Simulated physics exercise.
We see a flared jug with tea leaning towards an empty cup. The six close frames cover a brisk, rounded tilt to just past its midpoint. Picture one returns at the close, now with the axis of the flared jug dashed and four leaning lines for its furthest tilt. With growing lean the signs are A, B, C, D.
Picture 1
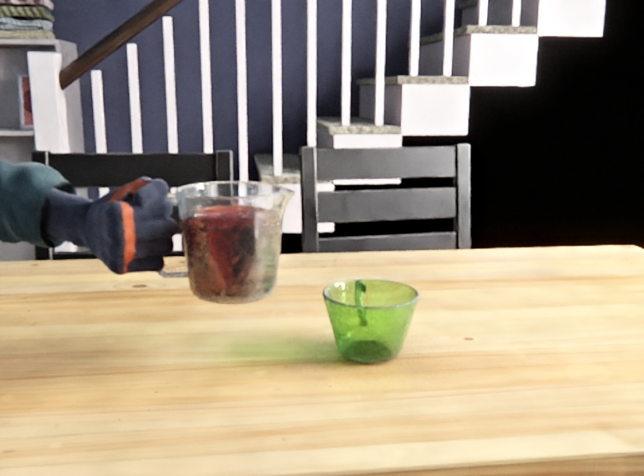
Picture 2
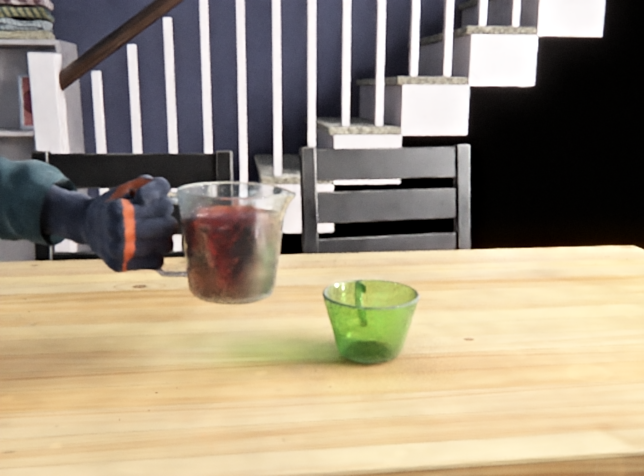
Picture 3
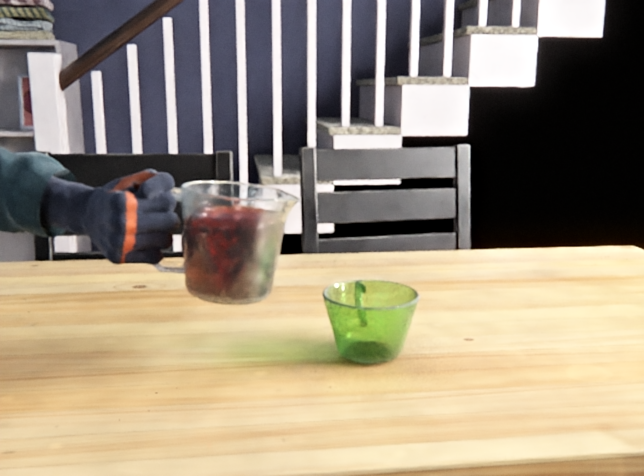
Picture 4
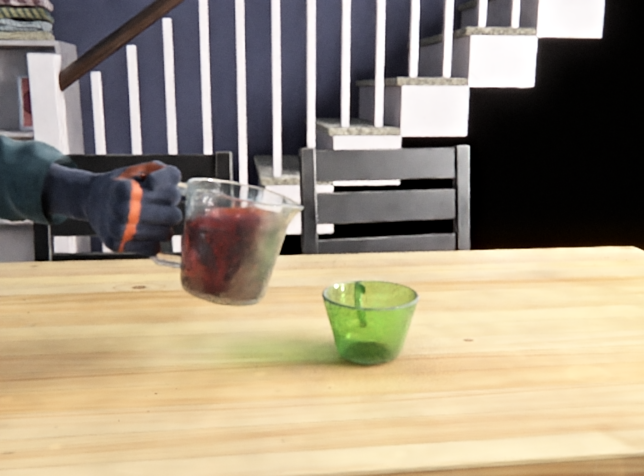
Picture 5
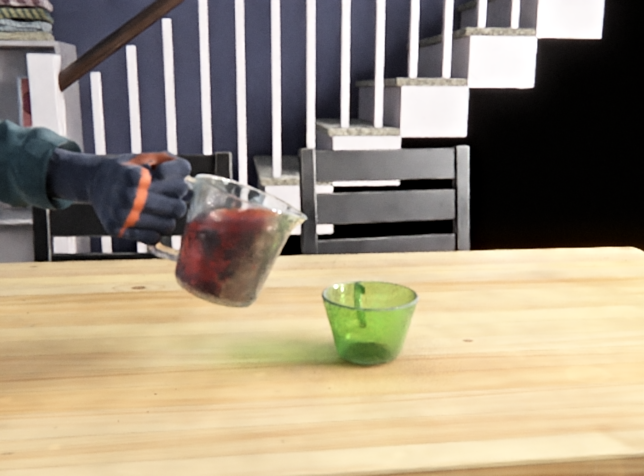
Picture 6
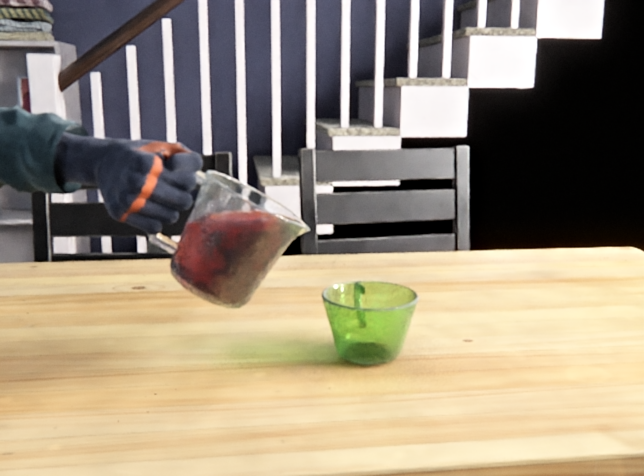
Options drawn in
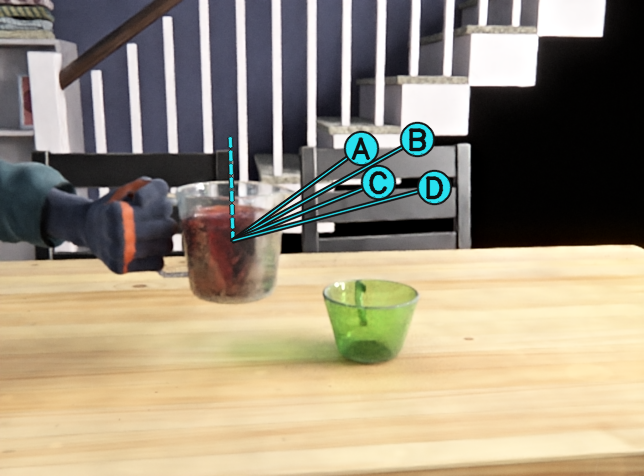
The clip shows a gloved hand holding a clear jug of reddish liquid above a wooden table, left of a green cup; the jug stays nearly upright at first, then gradually tilts rightward, with no liquid leaving it.
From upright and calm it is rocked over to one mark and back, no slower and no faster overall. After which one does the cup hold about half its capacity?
Take A.
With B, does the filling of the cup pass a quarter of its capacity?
Yes, it does.
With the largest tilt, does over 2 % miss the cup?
Yes, it does.
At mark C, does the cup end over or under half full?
Over.
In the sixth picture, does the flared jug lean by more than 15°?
Yes.
In cyan, A at (347, 158); B at (402, 147); C at (363, 188); D at (418, 191).
With A, the cup ends with about 50 % of what it can hold.
With B, the cup ends with about 64 % of what it can hold; 5 % of the tea is spilt.
With C, the cup ends with about 71 % of what it can hold; 13 % of the tea is spilt.
With D, the cup ends with about 63 % of what it can hold; 30 % of the tea is spilt.
